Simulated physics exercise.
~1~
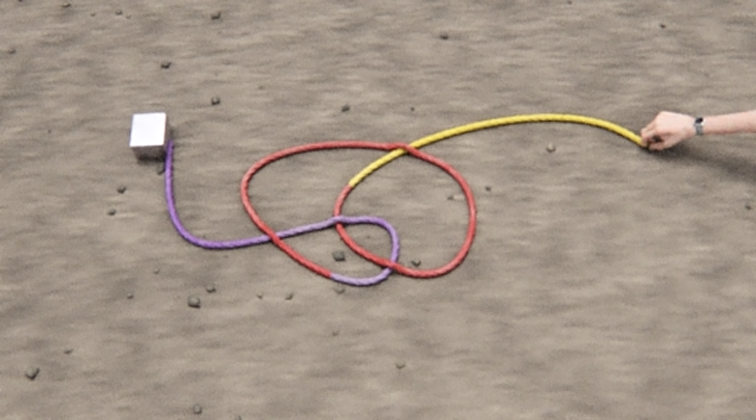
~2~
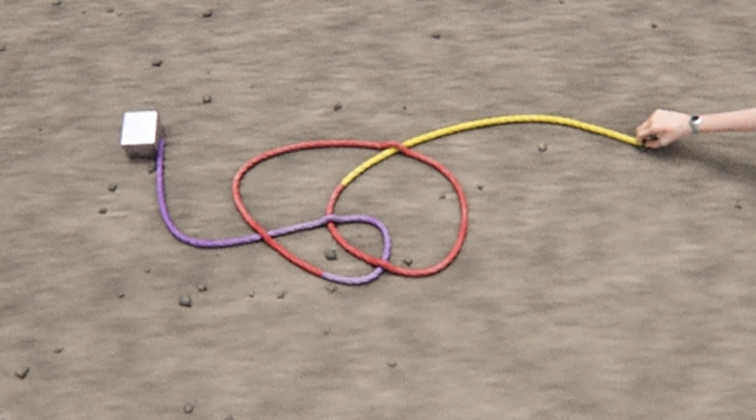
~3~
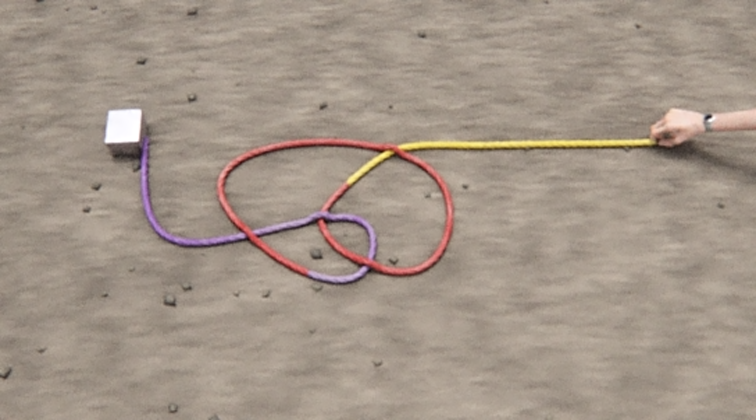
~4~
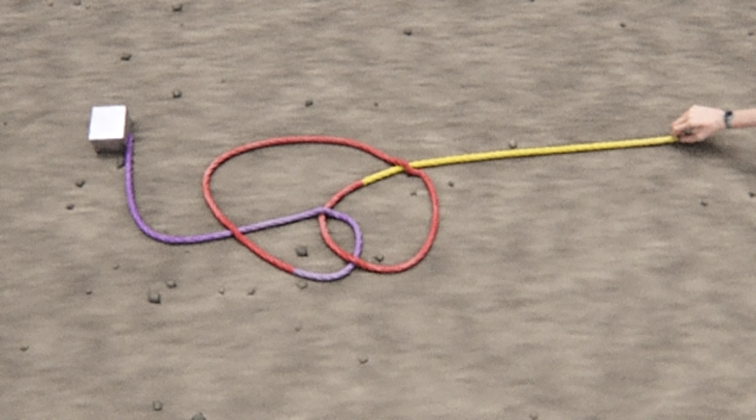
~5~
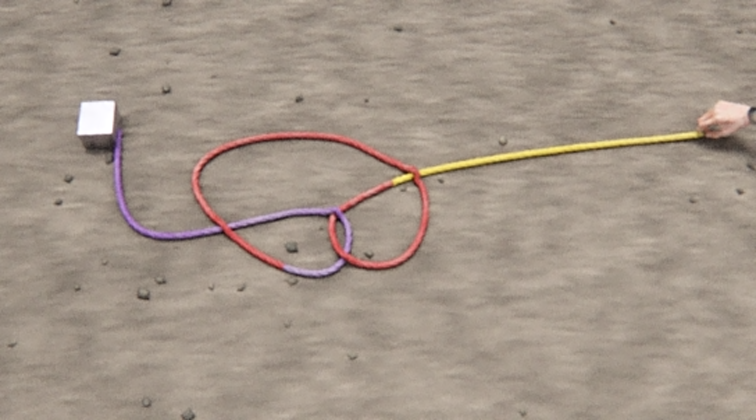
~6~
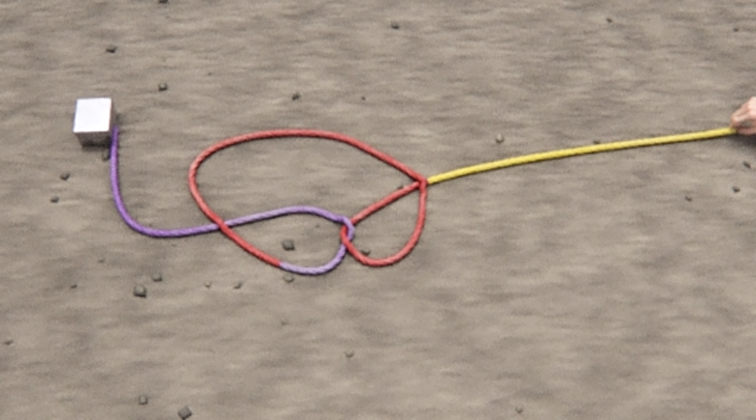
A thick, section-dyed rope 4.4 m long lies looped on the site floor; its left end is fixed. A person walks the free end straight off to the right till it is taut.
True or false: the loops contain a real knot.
False.
Next, the ends are 2.7 m apart, loops still 33 cm across.
Then, the ends are 3.3 m apart, loops still 32 cm across.
After that, the ends are 4.0 m apart, loops still 33 cm across.
Later, the ends are 4.4 m apart, and it runs straight.
At the end, the ends are 4.4 m apart, and it runs straight.
